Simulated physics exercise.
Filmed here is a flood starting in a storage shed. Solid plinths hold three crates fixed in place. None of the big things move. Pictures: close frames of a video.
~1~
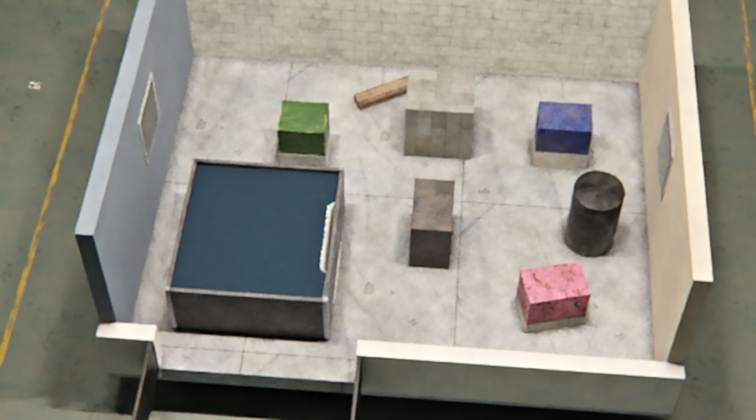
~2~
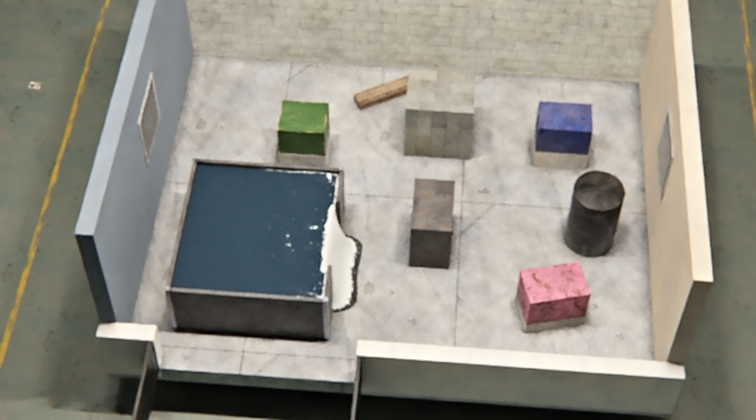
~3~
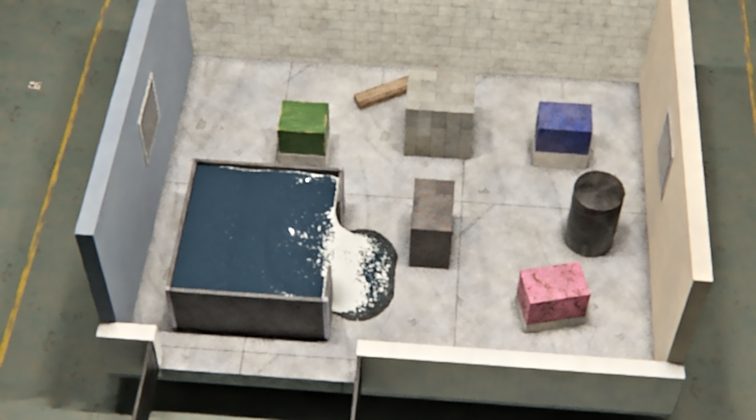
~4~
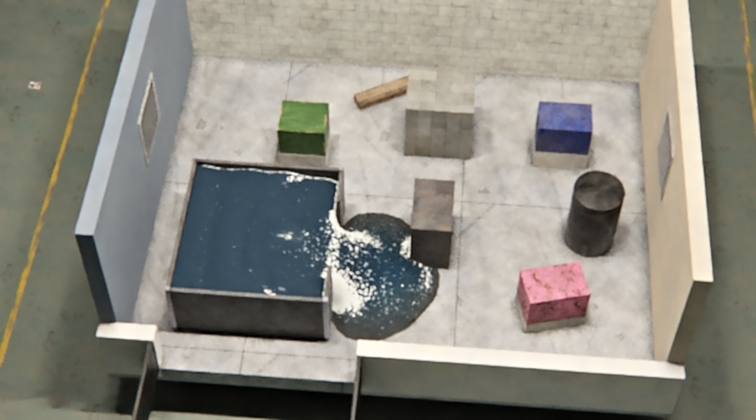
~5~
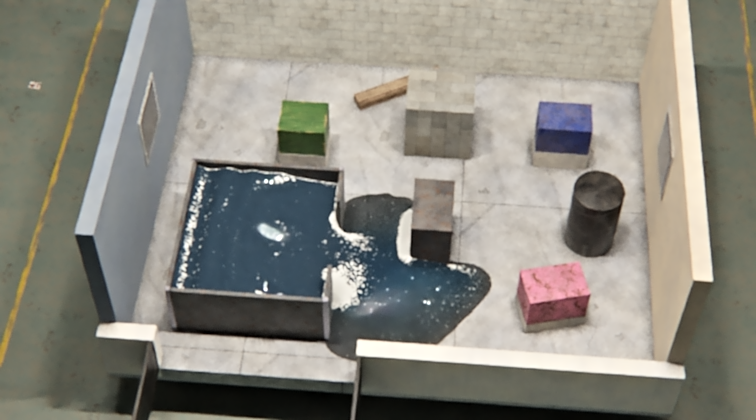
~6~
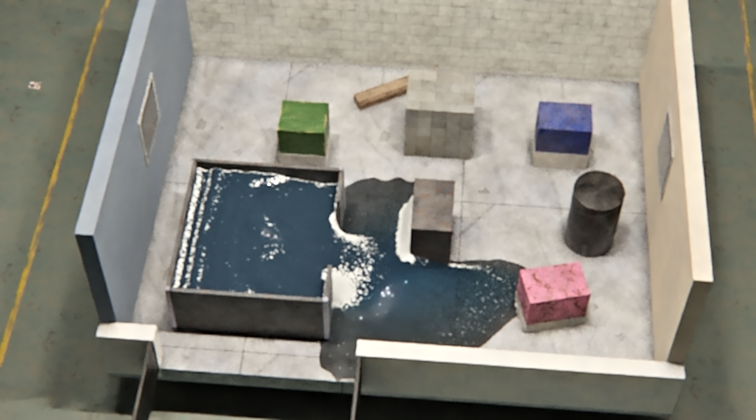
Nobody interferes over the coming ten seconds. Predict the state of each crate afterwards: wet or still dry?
Outcome: The blue crate ends up dry; the green crate ends up dry; the pink crate ends up wet.
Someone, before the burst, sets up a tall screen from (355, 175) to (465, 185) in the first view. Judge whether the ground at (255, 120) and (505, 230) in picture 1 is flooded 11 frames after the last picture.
One after the other: Not flooded, wet.
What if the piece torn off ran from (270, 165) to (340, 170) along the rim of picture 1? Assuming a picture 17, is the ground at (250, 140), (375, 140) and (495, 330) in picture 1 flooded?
Well, the first one's sodden, the second's sodden, and the third's left untouched.
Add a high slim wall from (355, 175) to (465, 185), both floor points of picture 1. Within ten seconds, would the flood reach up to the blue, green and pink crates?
Verdict: Blue crate is left alone, green crate is left alone, pink crate gets reached.
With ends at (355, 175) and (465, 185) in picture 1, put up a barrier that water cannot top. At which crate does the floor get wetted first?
The pink-painted one is first.
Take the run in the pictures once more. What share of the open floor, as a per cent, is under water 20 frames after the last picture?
That comes to about 70 per cent.
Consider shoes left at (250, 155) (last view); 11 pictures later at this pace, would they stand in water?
That point would be spared.
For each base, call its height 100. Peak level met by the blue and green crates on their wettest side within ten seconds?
Peak levels: Approx. 60 % then 60 %.
A moment on, water covers 30 % of the floor; the blue crate not reached, the green crate not reached, the pink crate water round its plinth.
Next, water covers 50 % of the floor; the blue crate water round its plinth, the green crate water round its plinth, the pink crate water round its plinth.
Then, water covers 70 % of the floor; the blue crate water round its plinth, the green crate water round its plinth, the pink crate water round its plinth.
Later, water covers 95 % of the floor; the blue crate water round its plinth, the green crate water round its plinth, the pink crate water round its plinth.
In the end, water covers 100 % of the floor; the blue crate stayed above the water, the green crate stayed above the water, the pink crate was topped.
